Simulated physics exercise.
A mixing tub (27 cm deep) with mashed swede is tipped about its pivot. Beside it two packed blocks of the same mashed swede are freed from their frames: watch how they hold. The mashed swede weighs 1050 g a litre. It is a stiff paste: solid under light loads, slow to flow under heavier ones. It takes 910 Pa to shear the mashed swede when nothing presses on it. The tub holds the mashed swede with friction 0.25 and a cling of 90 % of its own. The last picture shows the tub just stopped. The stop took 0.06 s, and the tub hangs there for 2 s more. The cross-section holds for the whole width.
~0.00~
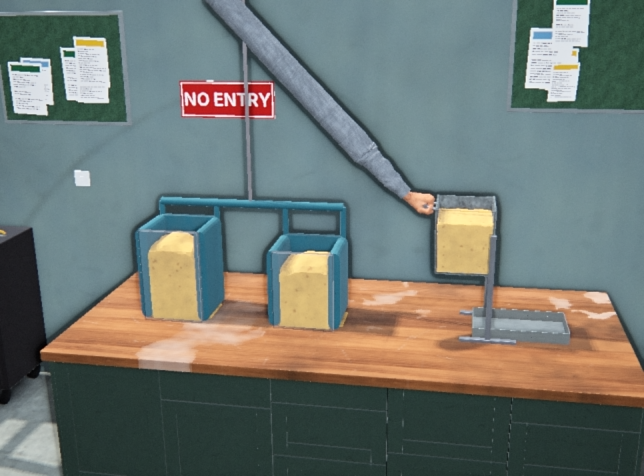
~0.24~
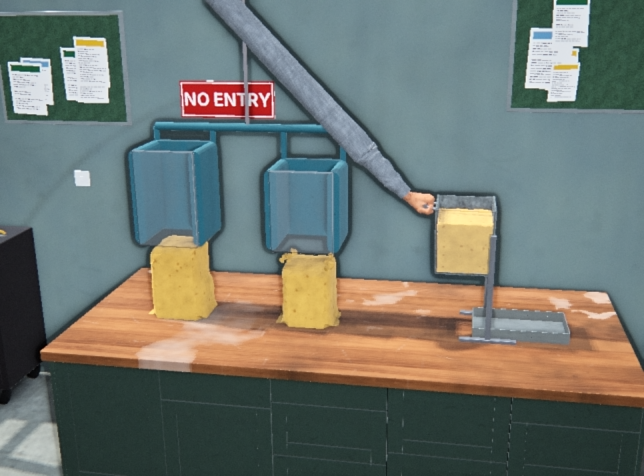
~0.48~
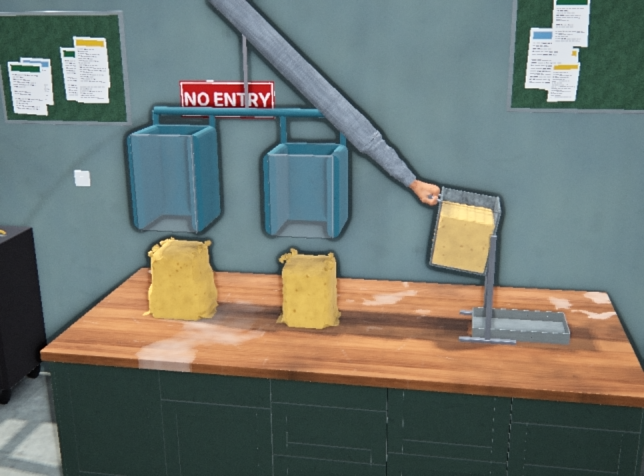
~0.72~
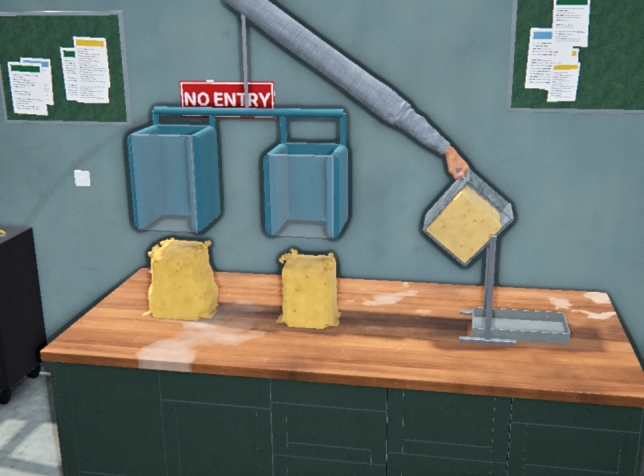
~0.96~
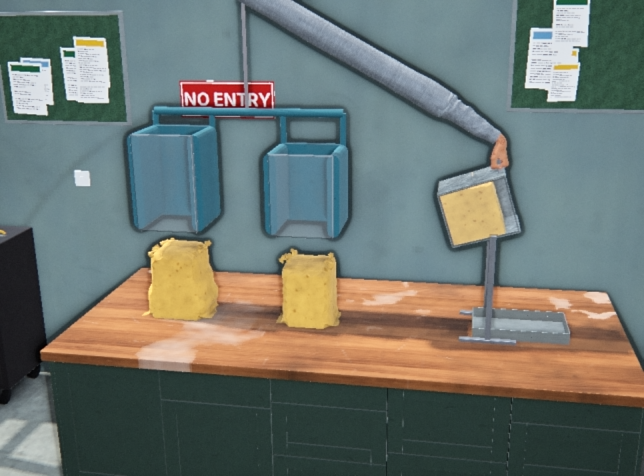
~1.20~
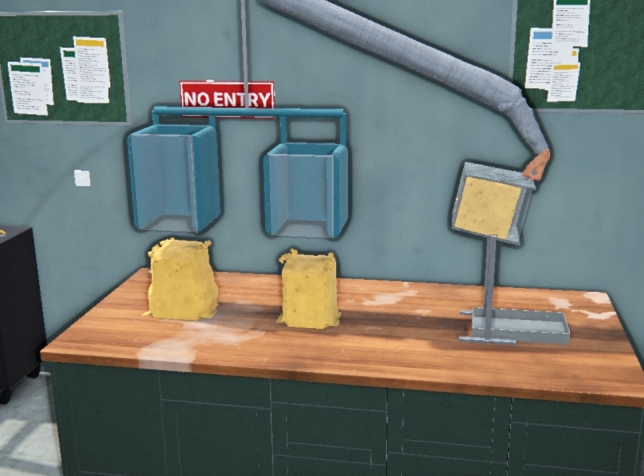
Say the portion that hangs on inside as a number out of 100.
It comes to some 100 %.
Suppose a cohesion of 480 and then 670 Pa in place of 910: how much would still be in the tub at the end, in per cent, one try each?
In turn about 45 %, 65 %.
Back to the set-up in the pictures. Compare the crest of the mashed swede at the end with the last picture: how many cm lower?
About 0 cm.
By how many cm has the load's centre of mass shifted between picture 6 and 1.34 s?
Some 1 cm.
After 1.34 s, the tub is at 101 degrees and holds 100 %.
After 1.51 s, the tub is at 101 degrees and holds 100 %.
After 1.68 s, the tub is at 101 degrees and holds 100 %.
After 1.85 s, the tub is at 101 degrees and holds 100 %.
After 3.20 s, at the end, the tub is at 101 degrees and holds 100 %.
